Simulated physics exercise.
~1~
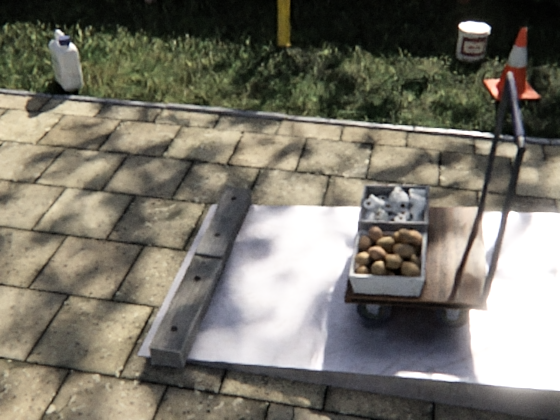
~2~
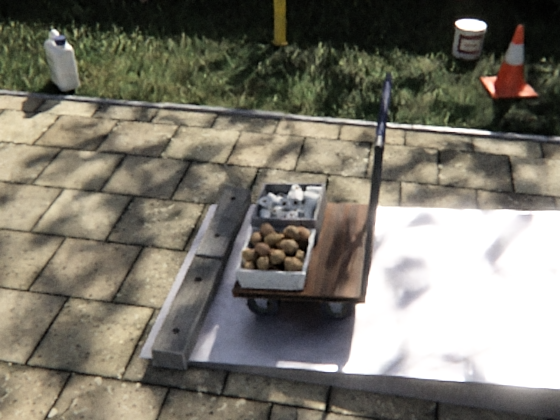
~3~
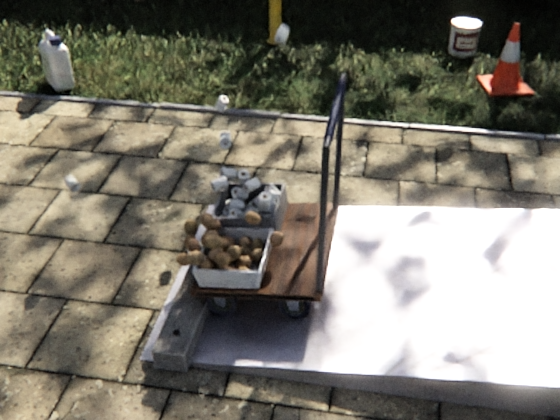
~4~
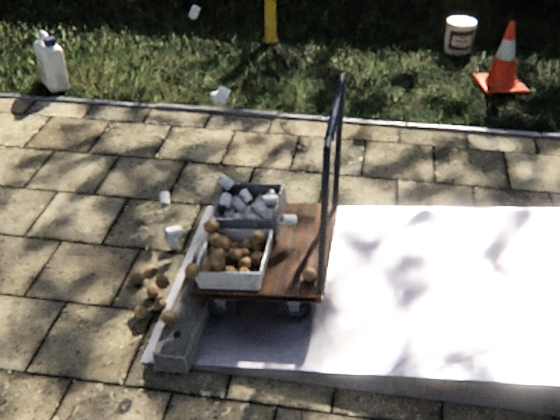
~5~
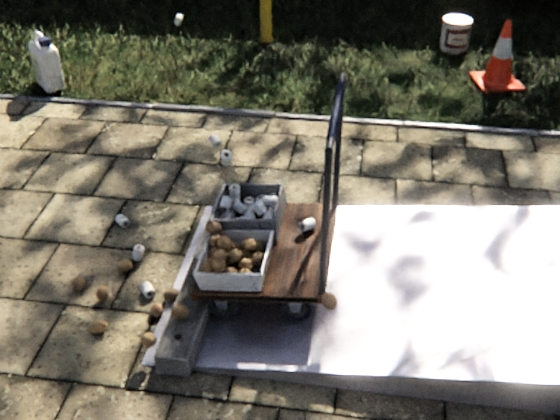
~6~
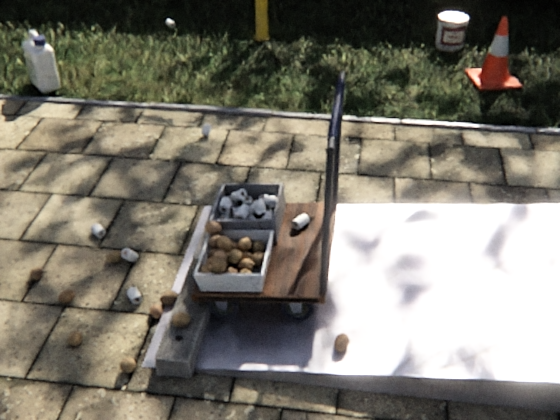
A flat wooden trolley with a dark upright handle rolls left down a pale ramp on a sunlit paved yard, seen from above at an angle. It carries a white container of brown potatoes in front and a grey container of white paper rolls behind; grass, a white jug, a bucket and an orange cone lie beyond. The trolley stops against a grey kerb, and potatoes and rolls fly up and leftward. They drop and scatter across the paving, while one potato falls off the right side onto the ramp. The trolley ends still, both containers upright and partly full.
